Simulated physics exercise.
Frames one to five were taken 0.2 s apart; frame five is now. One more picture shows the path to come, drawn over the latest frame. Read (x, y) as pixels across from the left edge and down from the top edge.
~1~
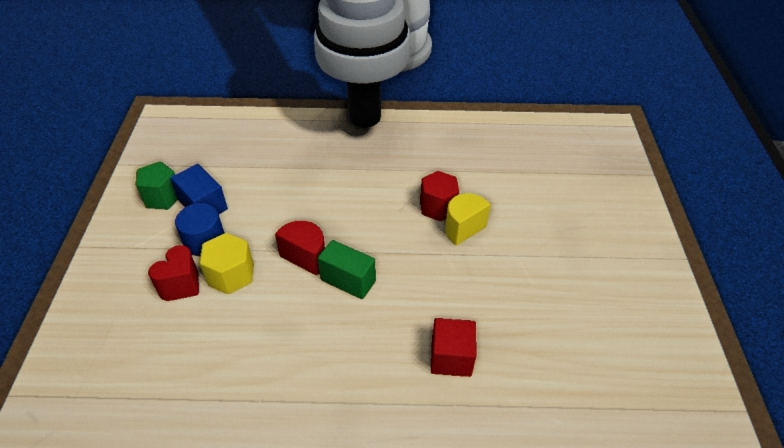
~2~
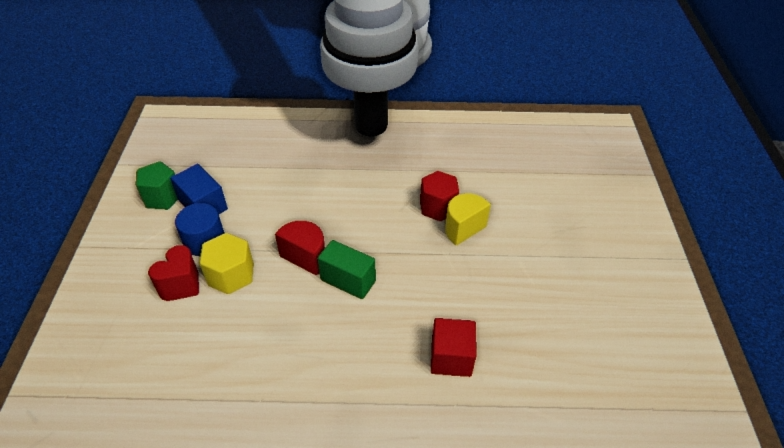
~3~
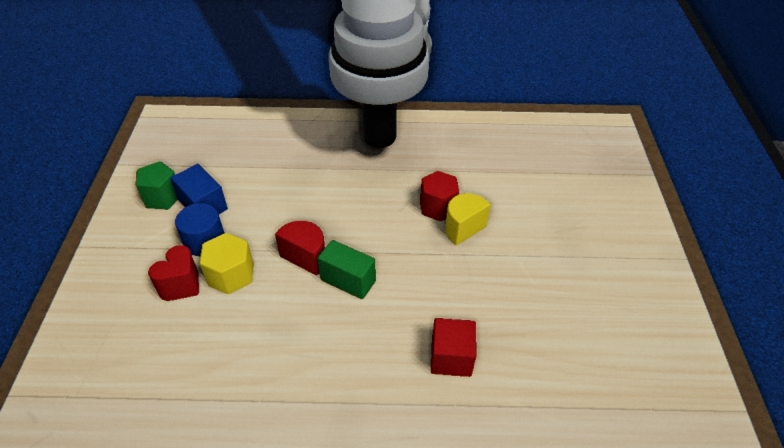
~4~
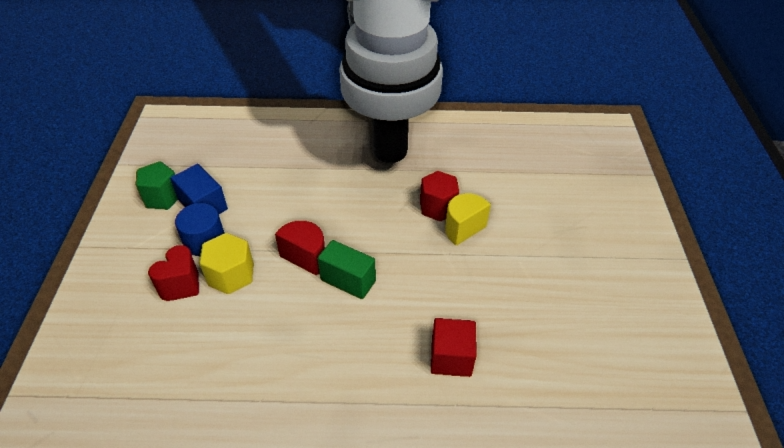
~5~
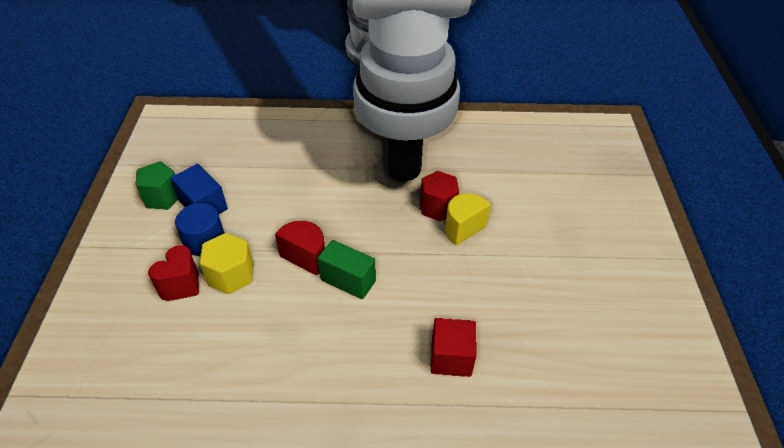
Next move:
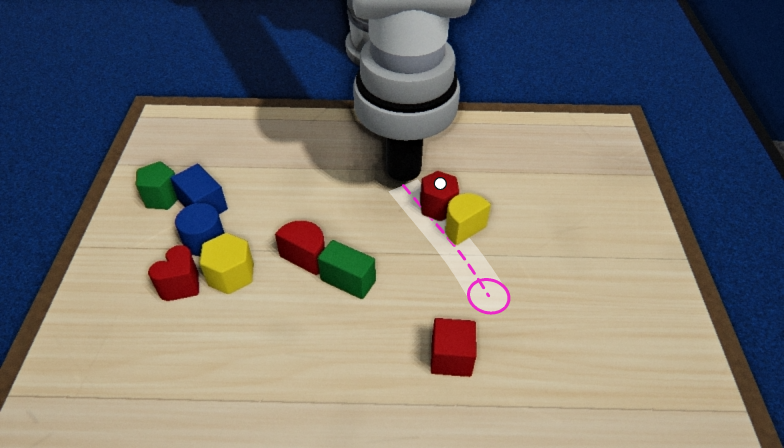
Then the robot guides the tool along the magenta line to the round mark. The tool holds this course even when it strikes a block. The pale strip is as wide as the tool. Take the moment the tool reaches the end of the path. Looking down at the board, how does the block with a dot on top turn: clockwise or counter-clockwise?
Seen from above, its turn is counter-clockwise.
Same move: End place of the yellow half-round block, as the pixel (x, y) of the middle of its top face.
When the path ends, it will be at (525, 227).
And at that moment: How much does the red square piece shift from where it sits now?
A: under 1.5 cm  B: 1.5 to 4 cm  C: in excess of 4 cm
A (under 1.5 cm)
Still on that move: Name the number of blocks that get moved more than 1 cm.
Two get moved.
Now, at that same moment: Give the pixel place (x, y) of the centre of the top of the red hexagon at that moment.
Expect it around (490, 209).
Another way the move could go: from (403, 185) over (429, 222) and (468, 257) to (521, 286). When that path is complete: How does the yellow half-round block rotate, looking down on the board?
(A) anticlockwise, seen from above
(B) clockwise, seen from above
The correct letter is B.
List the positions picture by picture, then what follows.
Tip of the tool at (365, 119), middles of tops, red hexagon at (440, 184), red square piece at (455, 336), yellow half-round block at (467, 205), in the first frame.
Tool at (371, 127), nothing pushed, in the second frame.
Tool at (380, 139), nothing pushed, in the third frame.
Tool at (390, 153), nothing pushed, in the fourth frame.
Tool at (404, 171), red hexagon at (440, 184), red square piece at (455, 336), yellow half-round block at (467, 205), in the fifth frame.
The line goes from (403, 185) via (446, 235), ending at (489, 296); the dot is on the red hexagon.
What follows on the original path. One third of the way, tool at (433, 204); red hexagon at (470, 202), turned 45° anticlockwise; yellow half-round block at (503, 221), turned 25° clockwise.
Two thirds of the way, tool at (464, 241); red hexagon at (490, 209), turned 80° anticlockwise; yellow half-round block at (525, 227), turned 50° clockwise.
At the end, tool at (492, 282); red hexagon at (490, 209), turned 80° anticlockwise; red square piece unmoved; yellow half-round block at (525, 227), turned 50° clockwise.
